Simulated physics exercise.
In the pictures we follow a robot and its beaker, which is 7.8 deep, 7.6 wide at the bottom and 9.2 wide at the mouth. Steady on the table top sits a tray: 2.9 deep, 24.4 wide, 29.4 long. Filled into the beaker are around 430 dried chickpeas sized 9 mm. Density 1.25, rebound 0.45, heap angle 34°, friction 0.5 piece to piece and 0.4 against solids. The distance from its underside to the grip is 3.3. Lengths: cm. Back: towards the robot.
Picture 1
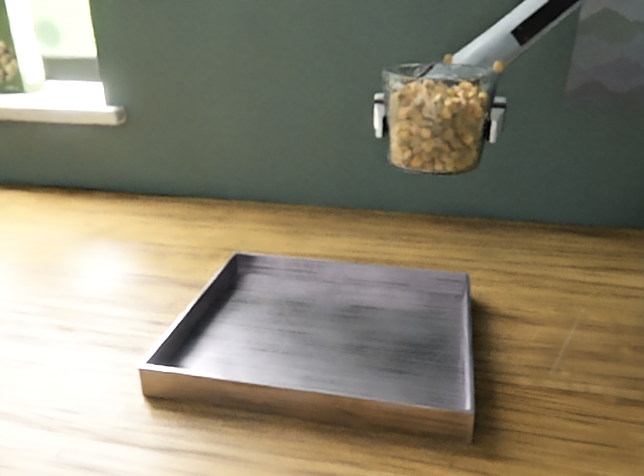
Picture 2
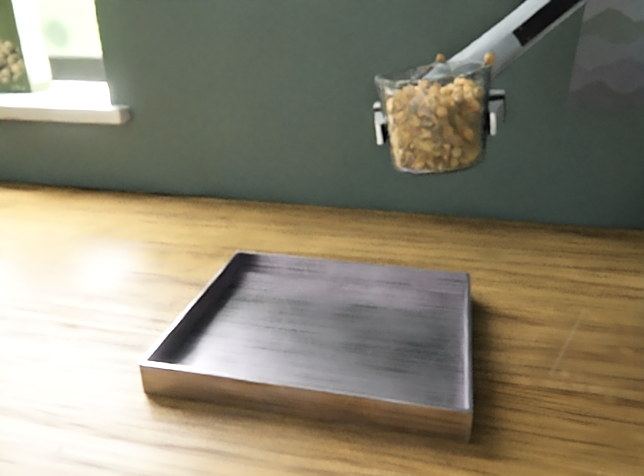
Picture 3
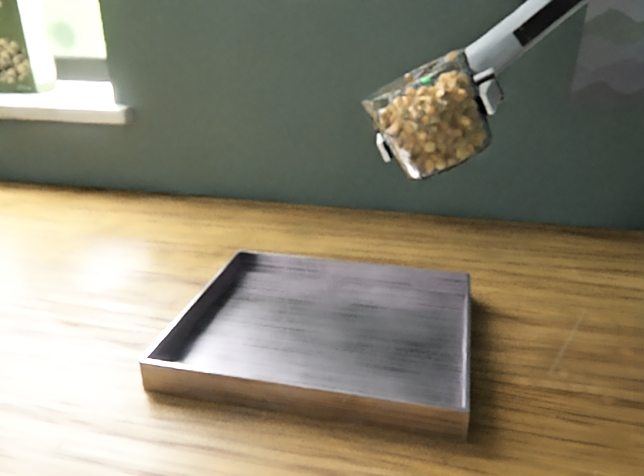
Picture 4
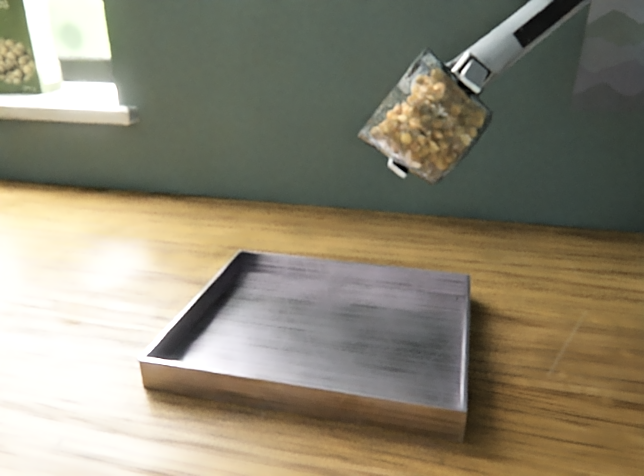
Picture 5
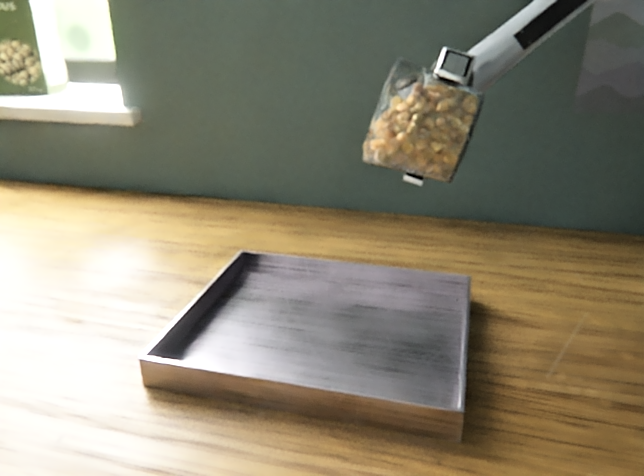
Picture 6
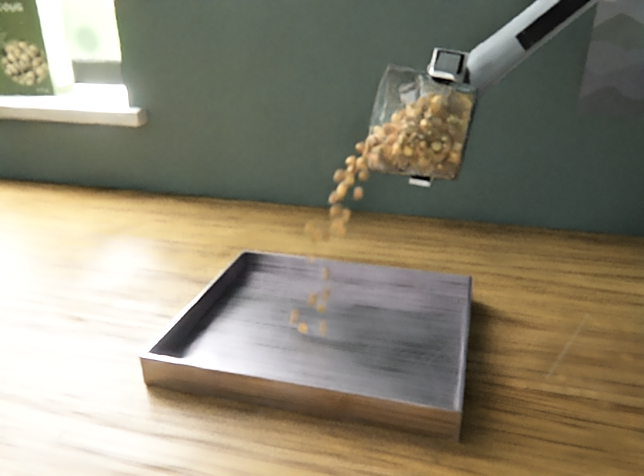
A clear beaker of tan chickpeas, gripped by a grey and black robot arm reaching in from the upper right, tilts steadily over to the left until some chickpeas tumble from its mouth into the tray below. The shallow metallic tray rests on a wooden table before a dark green wall, with a bright window at left. The view looks slightly down from the front, shifting barely.
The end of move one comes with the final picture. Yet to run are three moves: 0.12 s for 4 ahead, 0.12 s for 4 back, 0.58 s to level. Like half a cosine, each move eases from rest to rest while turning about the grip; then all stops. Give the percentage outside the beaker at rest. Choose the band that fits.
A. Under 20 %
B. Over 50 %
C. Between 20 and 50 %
Over 50 %.
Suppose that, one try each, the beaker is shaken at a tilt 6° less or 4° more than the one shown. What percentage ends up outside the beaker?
First try near 60 %, second near 80 %.
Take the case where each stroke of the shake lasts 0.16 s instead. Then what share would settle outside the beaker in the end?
That gives about 55 percent.
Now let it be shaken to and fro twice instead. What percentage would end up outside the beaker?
It would come to about 85 %.
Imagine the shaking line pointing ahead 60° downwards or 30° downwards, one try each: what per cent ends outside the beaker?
You'd get some 35 per cent with the first setting and some 55 per cent with the second.
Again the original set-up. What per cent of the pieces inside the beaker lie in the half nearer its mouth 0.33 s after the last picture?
60 per cent.
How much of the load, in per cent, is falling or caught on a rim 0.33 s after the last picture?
About 31 per cent.
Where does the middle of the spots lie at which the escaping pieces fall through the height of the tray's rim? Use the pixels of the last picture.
Near (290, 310).
Then, 0.33 s later, tilted 77° forward, highest piece 23 above the table; 165 in the tray, 130 in the beaker, 133 in flight or on a rim.
Then, 0.66 s later, tilted 15° forward, highest piece 27 above the table; 306 in the tray, 120 in the beaker, 2 on the table or floor.
Then, 1.02 s later, level, highest piece 26 above the table; 306 in the tray, 120 in the beaker, 2 on the table or floor.
Then, 2.07 s later, level, highest piece 26 above the table; 306 in the tray, 120 in the beaker, 2 on the table or floor.
At rest, 306 in the tray, 120 in the beaker, 2 on the table or floor. That is 72 % outside the beaker.
